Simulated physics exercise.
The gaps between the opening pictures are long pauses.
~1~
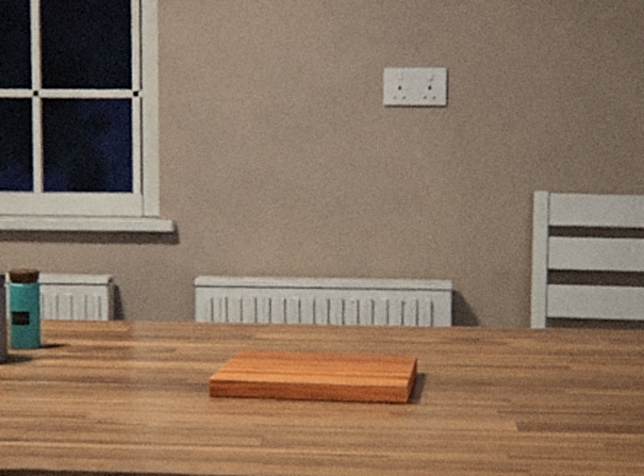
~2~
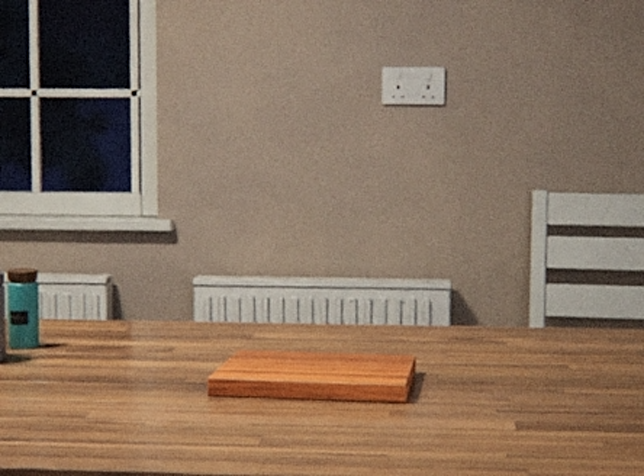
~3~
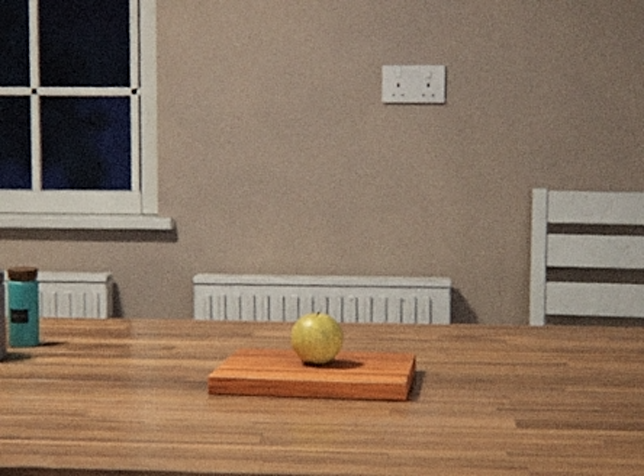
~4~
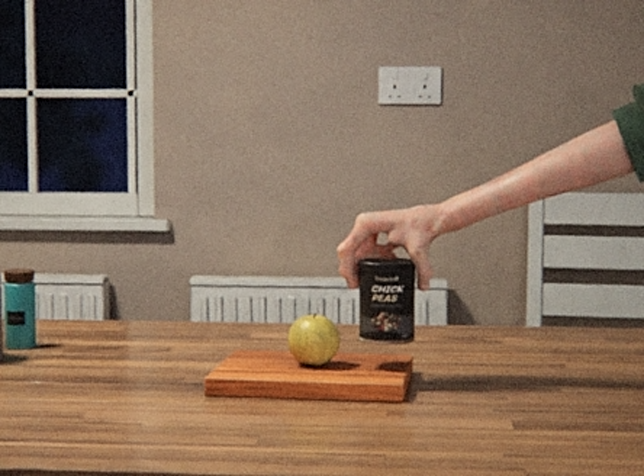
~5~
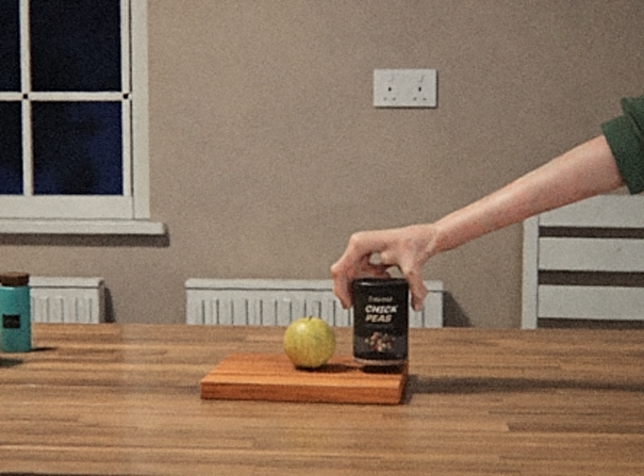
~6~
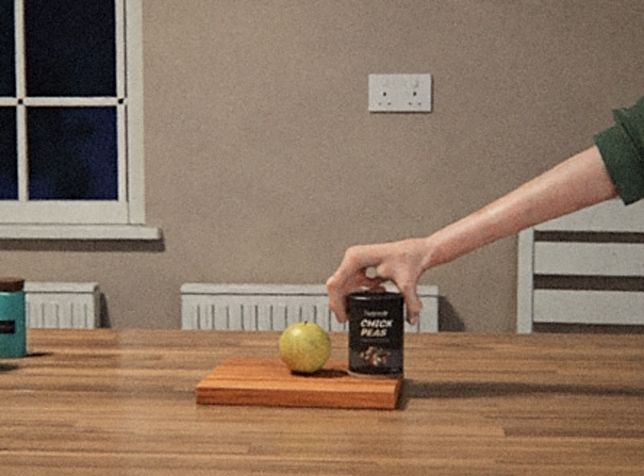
A hand lowering a black tin of chick peas onto a wooden board beside a yellow-green apple on a kitchen table.
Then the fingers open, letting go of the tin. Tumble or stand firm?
In the end the pile is left intact.
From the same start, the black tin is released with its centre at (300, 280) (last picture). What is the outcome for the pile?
In the end the pile crashes down.
Then, 0.30 s later than the last frame, all is still.
Then, 0.70 s later than the last frame, black tin resting near (376, 334).
When it is over, all 5 as before. End places, in pixels of the last picture, black tin near (376, 334). The pile stays up.
